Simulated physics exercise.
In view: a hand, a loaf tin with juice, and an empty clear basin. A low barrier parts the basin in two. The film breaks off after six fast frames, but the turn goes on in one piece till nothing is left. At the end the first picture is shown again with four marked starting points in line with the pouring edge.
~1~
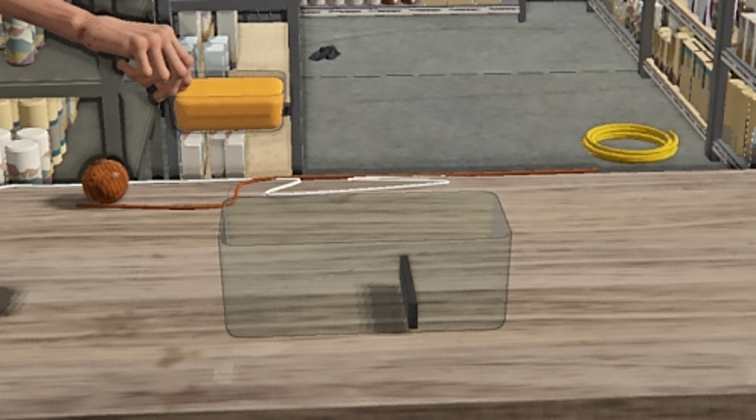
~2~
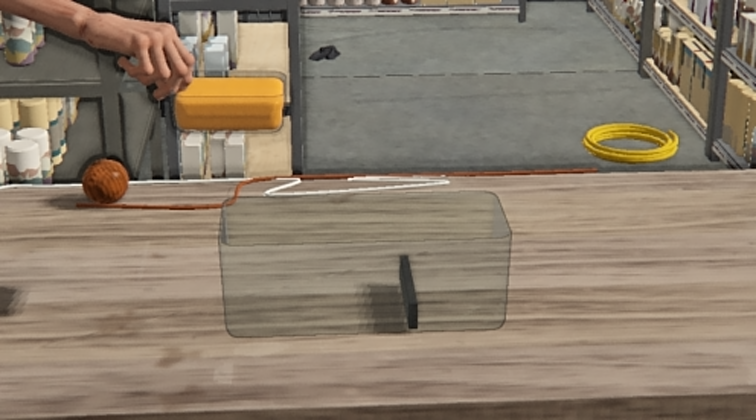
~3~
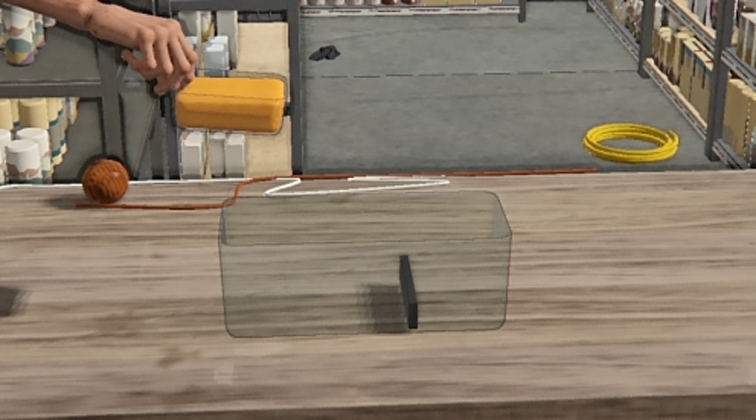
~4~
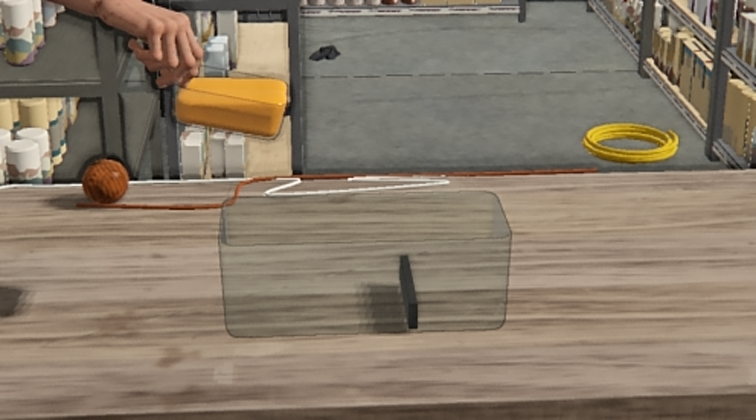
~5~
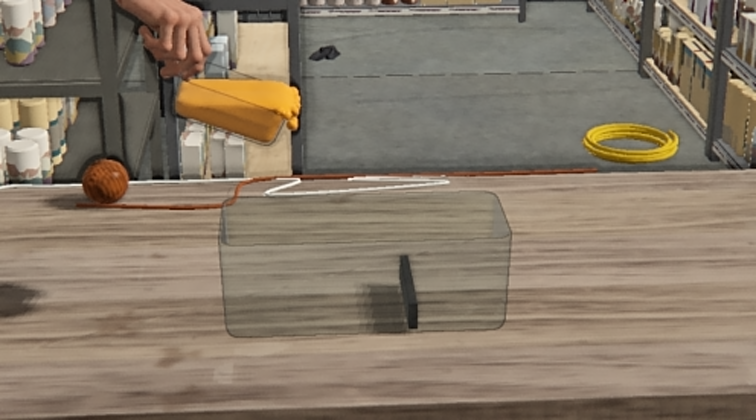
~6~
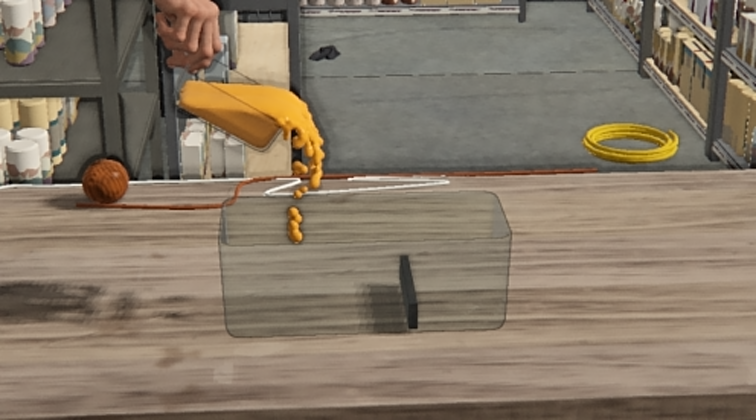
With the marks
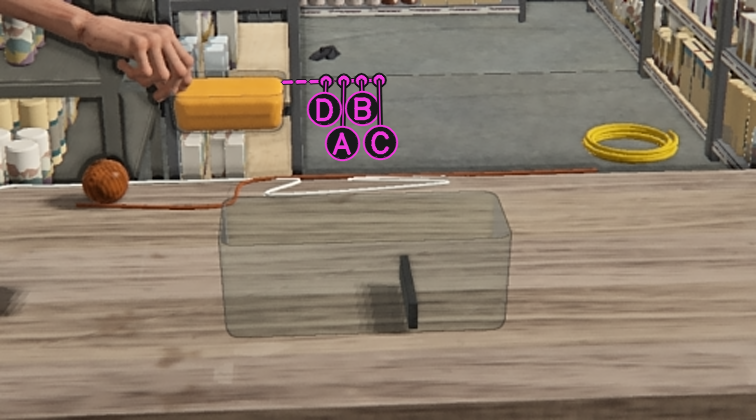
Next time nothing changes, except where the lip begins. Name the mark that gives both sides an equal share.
A is best.
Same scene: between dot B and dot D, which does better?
B it is.
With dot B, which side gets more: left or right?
The right one.
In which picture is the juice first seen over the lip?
Picture 4.
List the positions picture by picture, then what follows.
Upright, lip at (283, 82); basin from (226, 335) to (505, 326); top of the wall at (409, 278); nothing has left yet.
Upright, lip at (284, 83); nothing has left yet.
Tipped about 5°, lip at (285, 87); nothing has left yet.
Tipped about 12°, lip at (286, 93); juice is over the lip, down to (286, 93).
Tipped about 21°, lip at (287, 101); juice is over the lip, down to (294, 122).
Tipped about 31°, lip at (286, 111); juice is over the lip, down to (292, 218).
On the marked copy, A at (343, 81); B at (361, 80); C at (379, 80); D at (326, 81).
With A, about 51 % ends left of the wall and 48 % right of it.
With B, about 32 % ends left of the wall and 67 % right of it.
With C, about 24 % ends left of the wall and 76 % right of it.
With D, about 87 % ends left of the wall and 12 % right of it.
